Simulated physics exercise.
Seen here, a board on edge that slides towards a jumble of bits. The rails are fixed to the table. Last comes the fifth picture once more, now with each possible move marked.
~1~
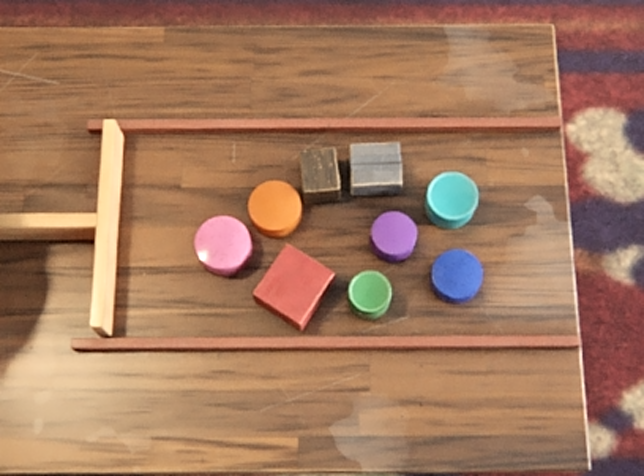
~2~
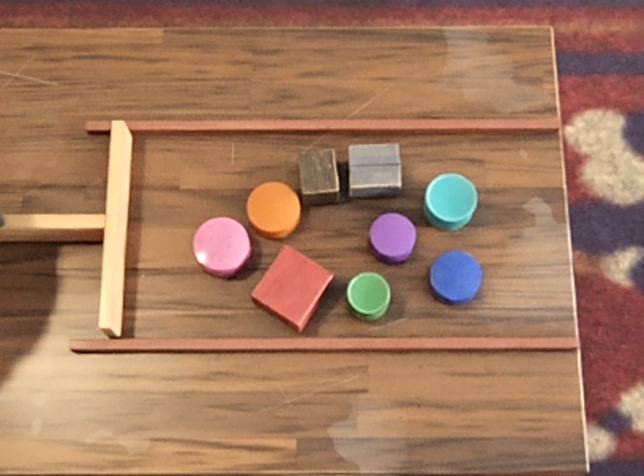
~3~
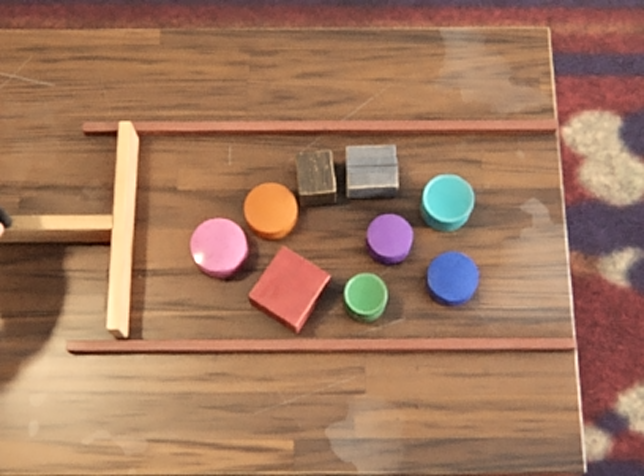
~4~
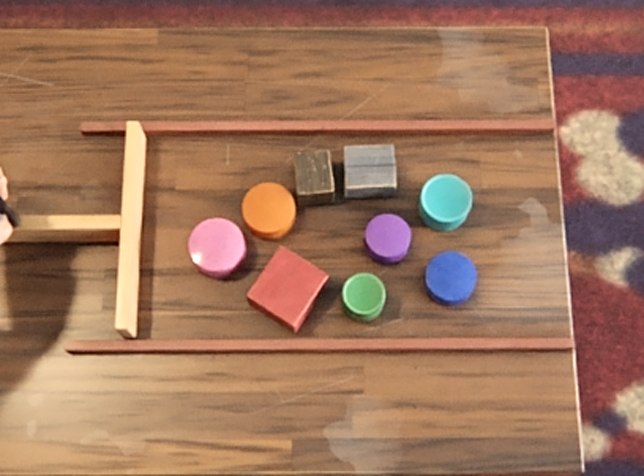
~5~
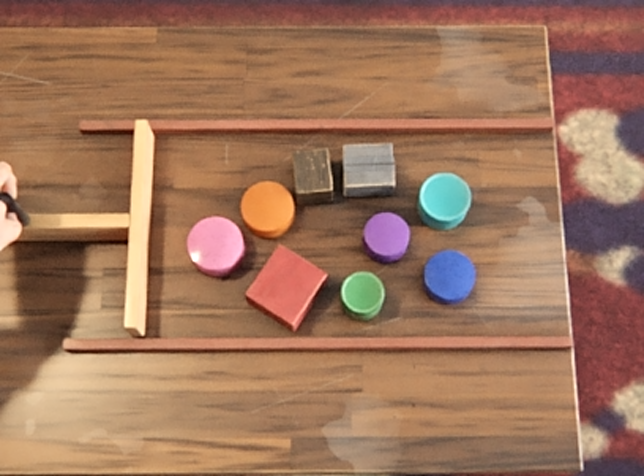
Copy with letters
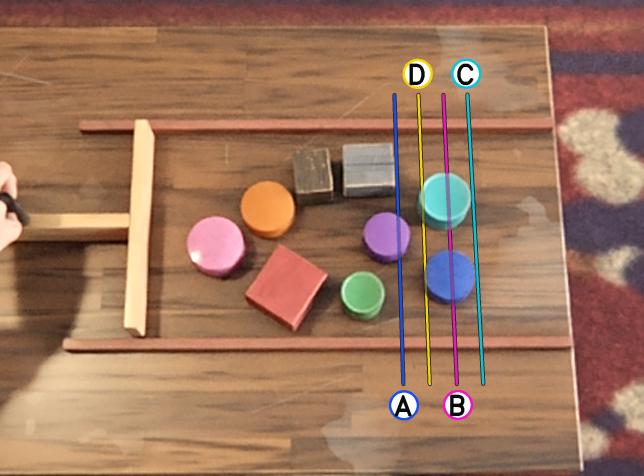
A wooden board on edge slides slowly right between two rails toward colourful blocks and pots.
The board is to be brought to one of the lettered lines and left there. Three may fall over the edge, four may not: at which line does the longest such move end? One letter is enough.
It can go as far as C.
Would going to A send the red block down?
By then, no.
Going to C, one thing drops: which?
The blue pot.
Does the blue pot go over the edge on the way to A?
No.
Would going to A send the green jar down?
No.
On the marked copy, A at (399, 233); B at (450, 233); C at (475, 233); D at (424, 233).
Following C. Soon after the start, board (257, 220); red block (306, 299); grey box (376, 169).
Later, board (380, 219); blue pot (486, 274); turquoise jar (470, 192).
In the end, board (475, 218); blue pot over the edge; green jar (568, 314); one fallen.
As for the rest, A is within the limit but short; B is within the limit but short; D is within the limit but short.
